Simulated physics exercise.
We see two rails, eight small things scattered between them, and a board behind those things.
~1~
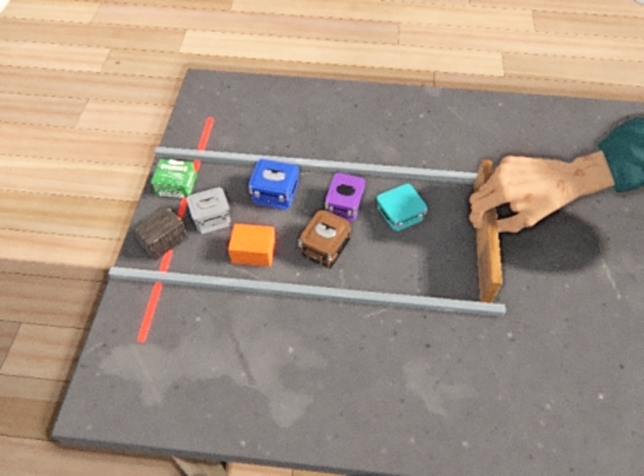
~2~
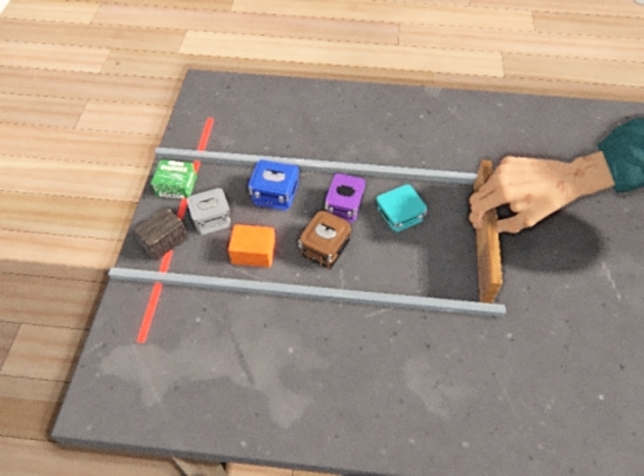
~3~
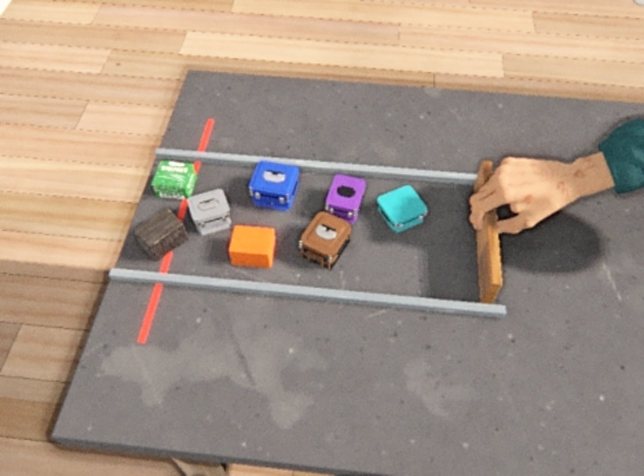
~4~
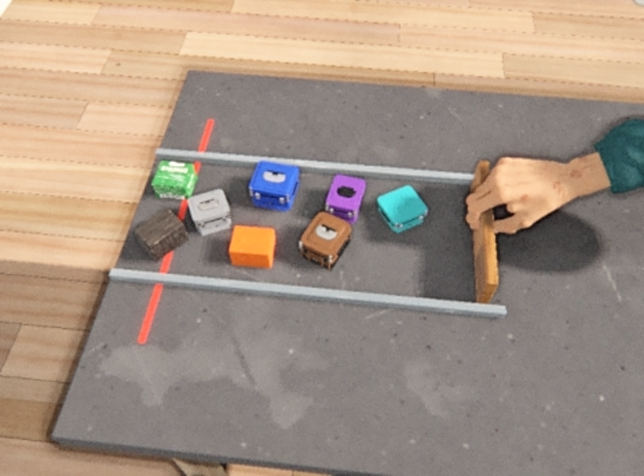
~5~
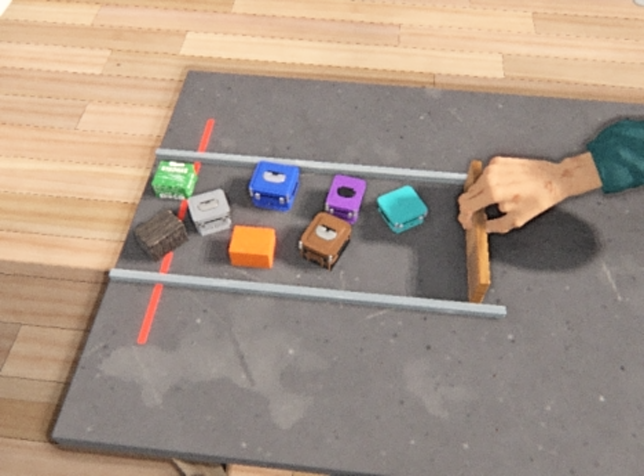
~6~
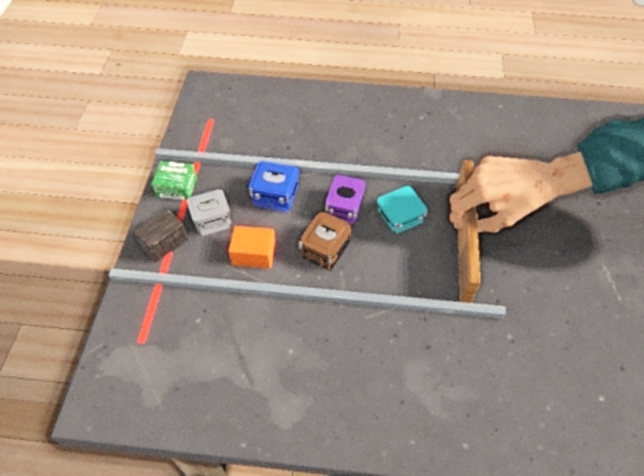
On a dark grey tabletop, small colourful cases and blocks sat still between two rails while a hand held a wooden board upright at the right, then slid it slightly left without touching them.
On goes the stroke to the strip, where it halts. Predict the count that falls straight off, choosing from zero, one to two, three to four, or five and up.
Missing: Five at minimum.
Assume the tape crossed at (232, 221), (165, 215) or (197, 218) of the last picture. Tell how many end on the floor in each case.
Down on the floor: 1, 6 and 3.
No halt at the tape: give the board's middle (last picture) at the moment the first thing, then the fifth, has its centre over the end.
I'd put the first at about (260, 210) and the next at about (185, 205).
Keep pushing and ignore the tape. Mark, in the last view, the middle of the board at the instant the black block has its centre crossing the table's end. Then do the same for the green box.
Middle: Roughly (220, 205); roughly (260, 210).
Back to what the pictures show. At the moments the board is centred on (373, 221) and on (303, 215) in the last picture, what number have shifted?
At the first point the count is 2, at the second it's 6.
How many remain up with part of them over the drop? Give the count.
0 in all.
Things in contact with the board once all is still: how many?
2 in contact.
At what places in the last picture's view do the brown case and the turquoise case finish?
They come to rest around (153, 230) and (171, 182).
A little later, none off yet; green box at rest near (175, 181); black block at rest near (161, 235); grey case at rest near (210, 213).
Next, none off yet; green box shifted a little near (155, 179); black block at rest near (161, 235); grey case shifted a little near (195, 214).
When it is over, the number that fall off is five or more; down, purple case, blue case, orange block, grey case, black block and green box.
